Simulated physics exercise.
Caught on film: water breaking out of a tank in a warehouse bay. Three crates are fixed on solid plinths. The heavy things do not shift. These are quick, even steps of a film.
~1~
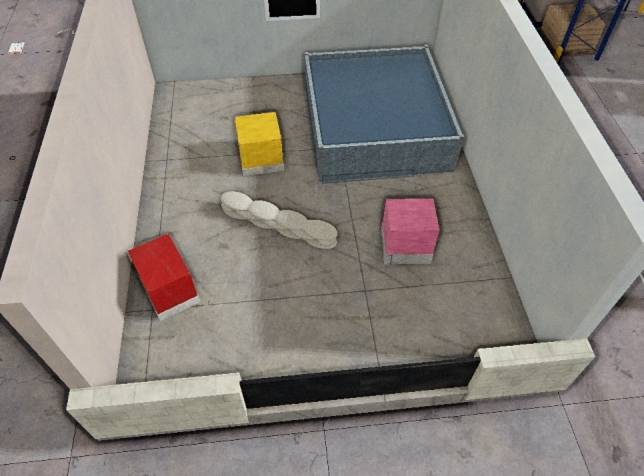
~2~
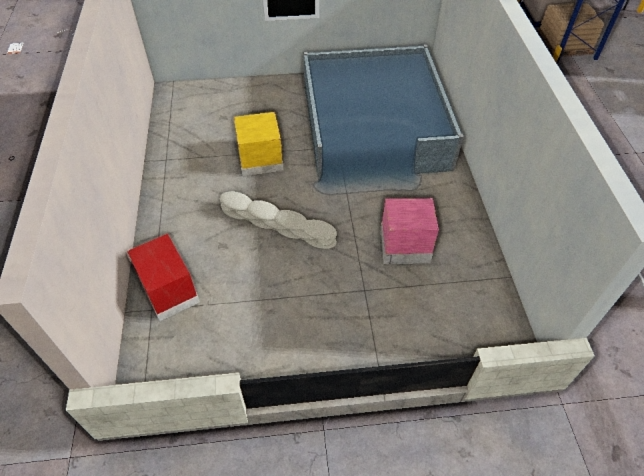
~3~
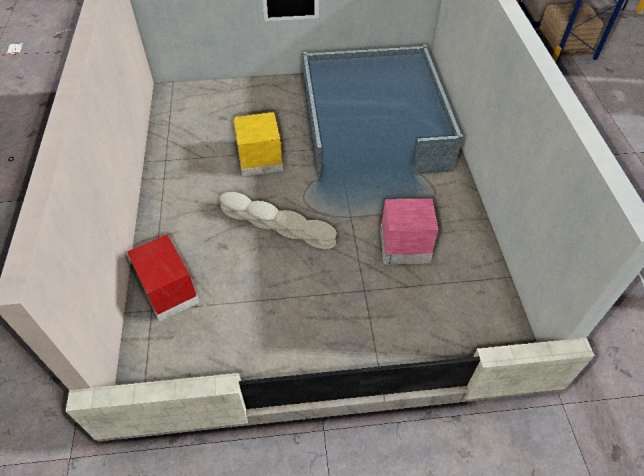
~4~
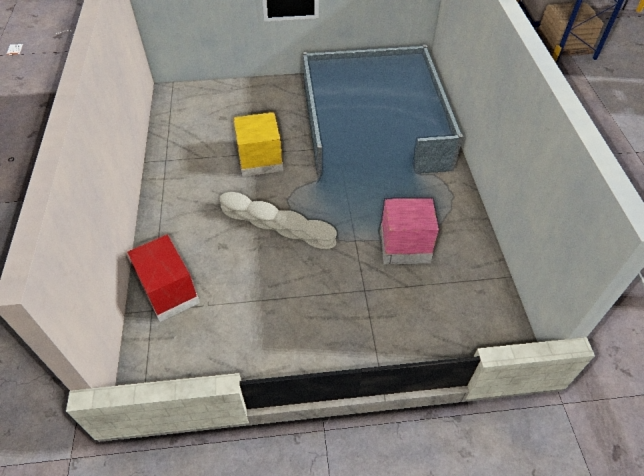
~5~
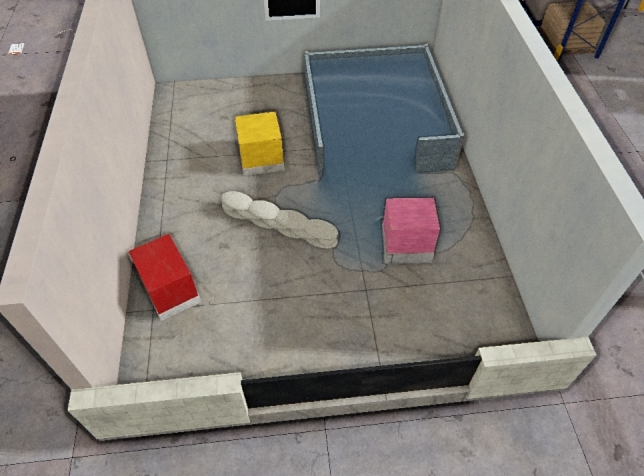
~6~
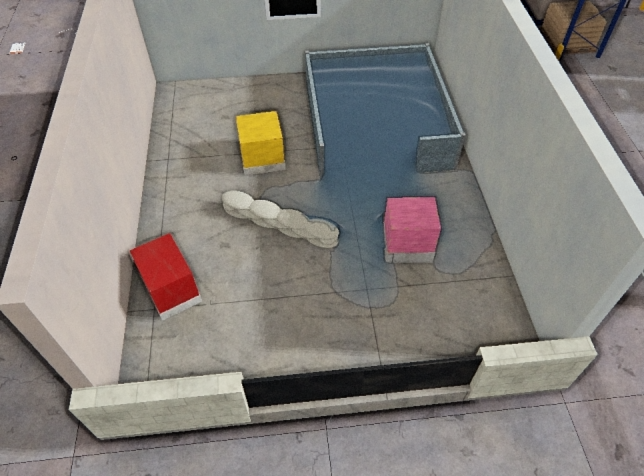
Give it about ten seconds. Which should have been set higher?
In the end: The pink crate is wetted; the yellow crate is wetted; the red crate is wetted.
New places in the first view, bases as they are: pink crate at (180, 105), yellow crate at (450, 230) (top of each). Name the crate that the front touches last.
That is the red crate.
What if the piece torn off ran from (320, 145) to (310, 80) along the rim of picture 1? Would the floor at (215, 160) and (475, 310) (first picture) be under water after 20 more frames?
As listed: Under water, no water.
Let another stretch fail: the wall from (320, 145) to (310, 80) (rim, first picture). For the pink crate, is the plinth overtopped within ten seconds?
One by one: Pink crate keeps dry.
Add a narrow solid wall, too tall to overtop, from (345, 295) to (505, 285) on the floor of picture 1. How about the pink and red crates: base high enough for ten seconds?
Pink is topped, red ends up wet.
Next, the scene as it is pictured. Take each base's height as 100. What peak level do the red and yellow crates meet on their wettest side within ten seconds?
In turn 150 and 130 per cent.
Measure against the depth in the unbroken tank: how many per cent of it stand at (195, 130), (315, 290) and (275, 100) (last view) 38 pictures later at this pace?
In turn 6, 14 and 8 in a hundred.
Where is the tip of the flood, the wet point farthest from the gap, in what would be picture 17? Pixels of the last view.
At about (131, 408).
A moment on, water covers 30 % of the floor; the pink crate water round its plinth, the yellow crate not reached, the red crate not reached.
Next, water covers 50 % of the floor; the pink crate water round its plinth, the yellow crate water round its plinth, the red crate not reached.
Then, water covers 75 % of the floor; the pink crate water round its plinth, the yellow crate water round its plinth, the red crate water round its plinth.
Later, water covers 95 % of the floor; the pink crate water round its plinth, the yellow crate water round its plinth, the red crate water round its plinth.
In the end, water covers 100 % of the floor; the pink crate was topped, the yellow crate was topped, the red crate was topped.
